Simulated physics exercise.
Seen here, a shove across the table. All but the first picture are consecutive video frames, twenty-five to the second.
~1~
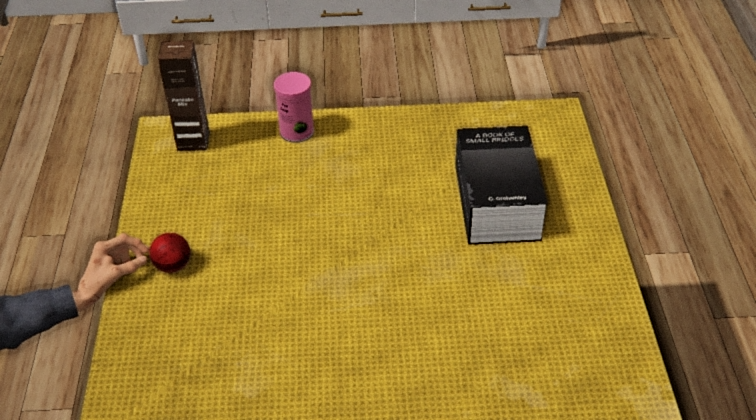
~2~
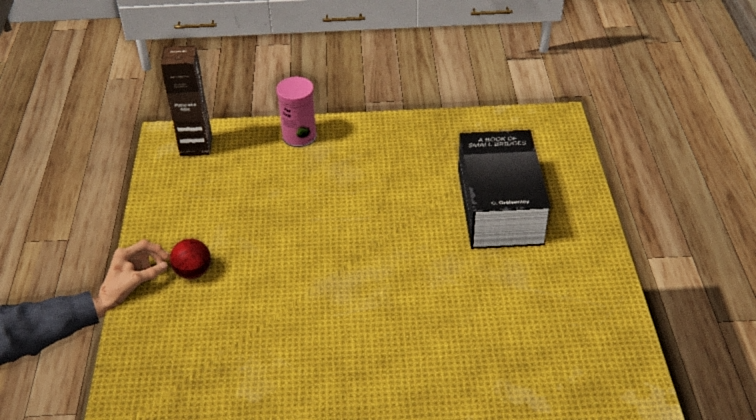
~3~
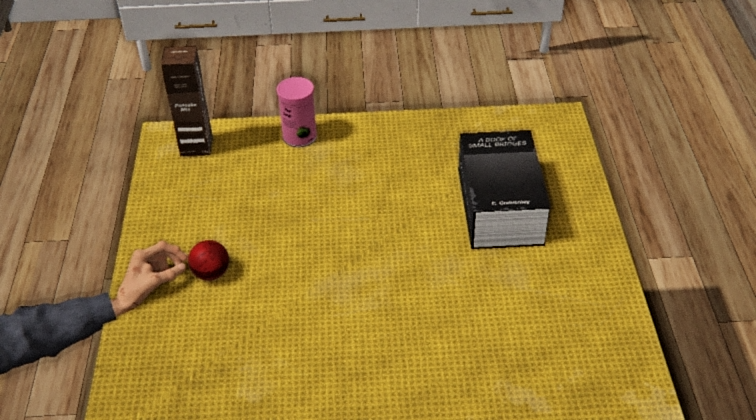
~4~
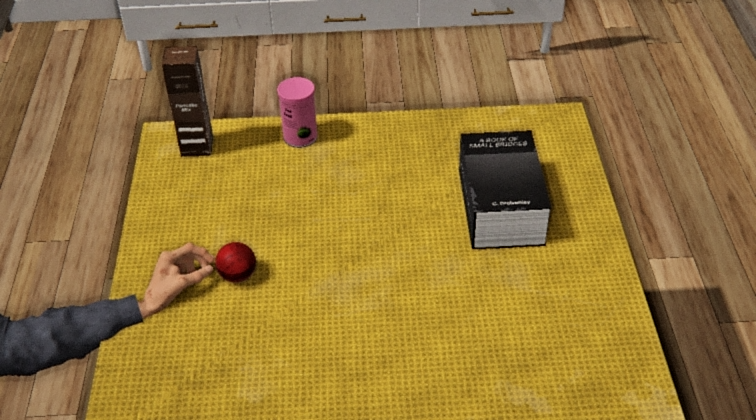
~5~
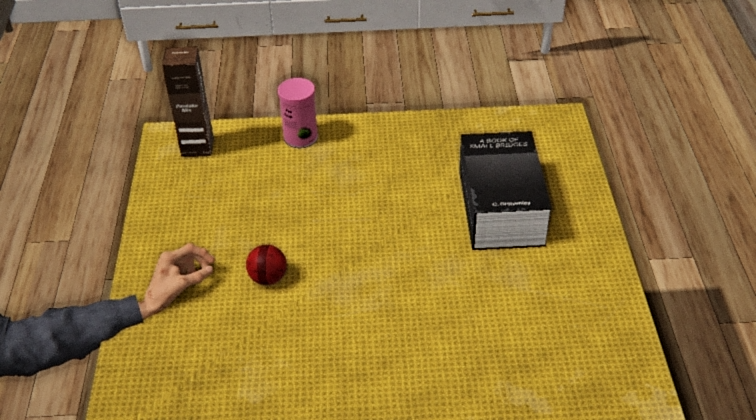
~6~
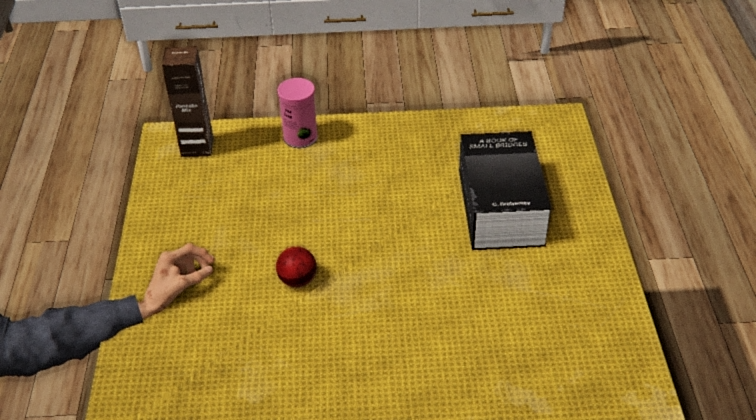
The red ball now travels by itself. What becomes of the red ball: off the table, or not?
The red ball falls off the table.
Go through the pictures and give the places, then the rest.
Under the hand; red ball (170, 252), in the first picture.
Under the hand; red ball (190, 259), in the second picture.
Under the hand; red ball (209, 260), in the third picture.
Red ball (236, 262), in the fourth picture.
Red ball (266, 265) shifted about its own width, in the fifth picture.
Red ball (296, 267) shifted about its own width, in the sixth picture.
Then, 0.20 s on from there, red ball shifted well along near (442, 277).
Then, 0.50 s on from there, red ball shifted well along near (645, 291).
Then, 0.70 s on from there, red ball now off the table.
Then, 1.00 s on from there, things are still on the move.
In the end, off the table, red ball.
